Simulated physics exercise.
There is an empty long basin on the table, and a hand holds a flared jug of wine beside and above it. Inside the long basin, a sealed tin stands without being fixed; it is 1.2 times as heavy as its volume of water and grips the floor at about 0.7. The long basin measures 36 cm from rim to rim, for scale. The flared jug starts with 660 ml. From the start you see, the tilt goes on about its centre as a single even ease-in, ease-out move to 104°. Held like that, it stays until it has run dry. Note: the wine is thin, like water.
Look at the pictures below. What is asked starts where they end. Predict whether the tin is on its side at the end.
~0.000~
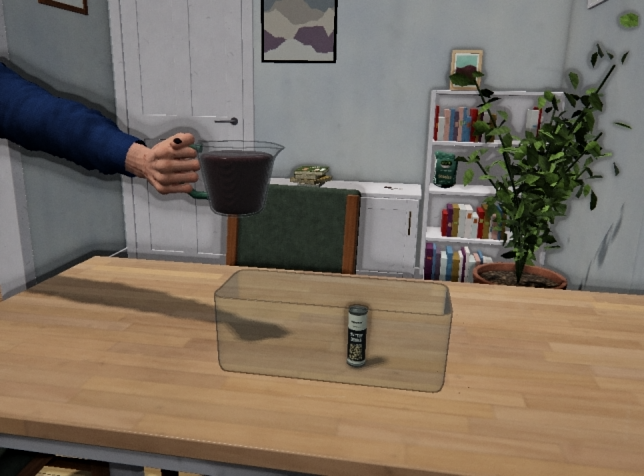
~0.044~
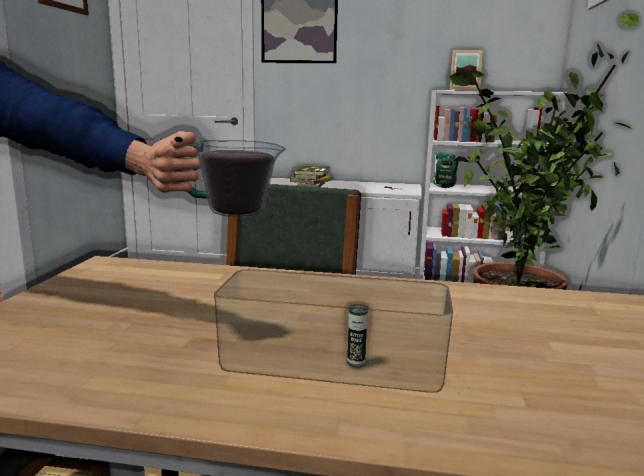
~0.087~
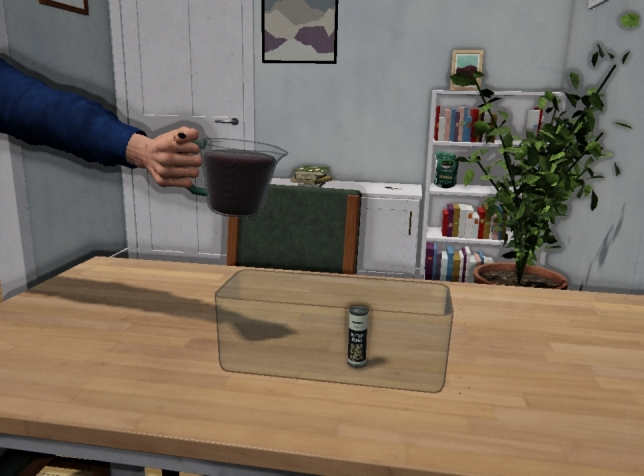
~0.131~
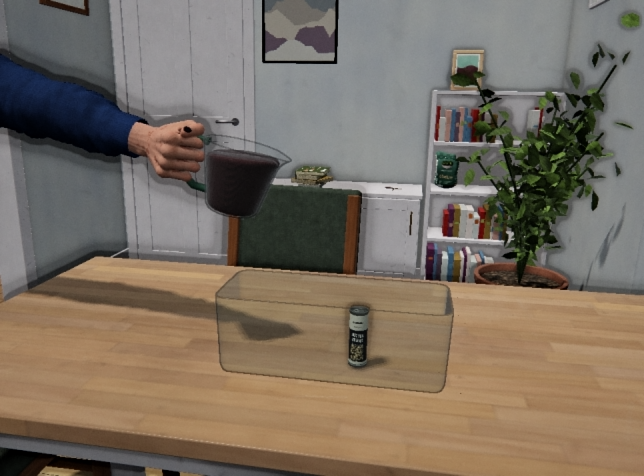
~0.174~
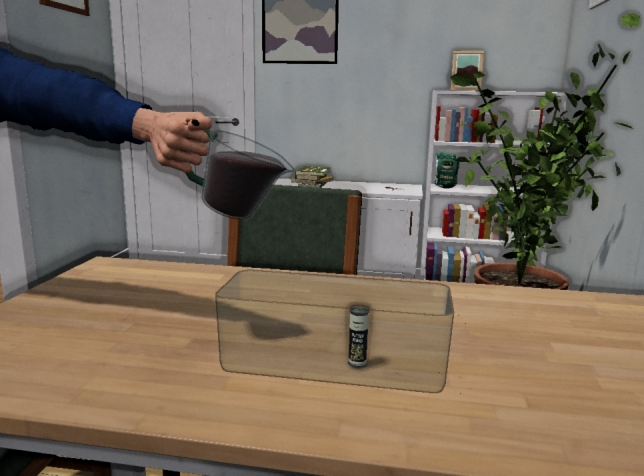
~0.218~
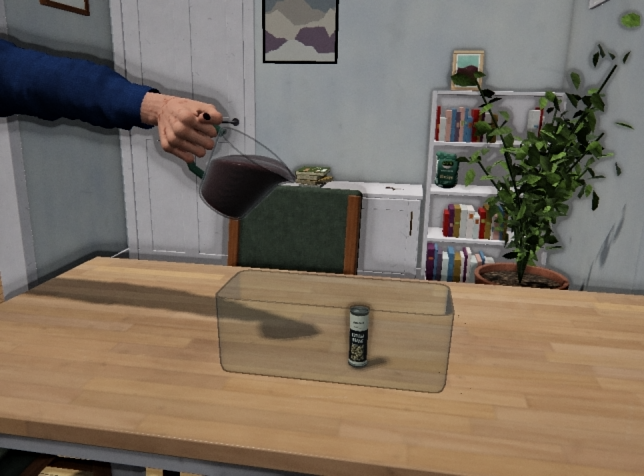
The tin is not on its side.
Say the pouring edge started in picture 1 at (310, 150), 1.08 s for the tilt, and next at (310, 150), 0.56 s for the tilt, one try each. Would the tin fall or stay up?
Try 1: Tipped over; try 2: Tipped over.
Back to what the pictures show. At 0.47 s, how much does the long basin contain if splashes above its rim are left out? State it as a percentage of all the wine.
About 24%.
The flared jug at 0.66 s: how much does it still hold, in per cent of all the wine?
Close to 4 percent of the whole amount.
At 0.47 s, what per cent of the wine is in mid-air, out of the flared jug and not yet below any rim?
Estimate: About 40 % of all of it.
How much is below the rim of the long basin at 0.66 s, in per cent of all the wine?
Around 82 per cent of the whole.
By 0.47 s the tilt is 98° and 37 per cent is still to pour; the tin stands where it began.
By 0.66 s the tilt is 104° and 4 per cent is still to pour; the tin leans 5°.
By 0.85 s the tilt is 104° and 0 per cent is still to pour; the tin stands 1 cm from where it began.
By 1.06 s the tilt is 104° and 0 per cent is still to pour; the tin stands 1 cm from where it began.
At rest the tin stands 1 cm from where it began.
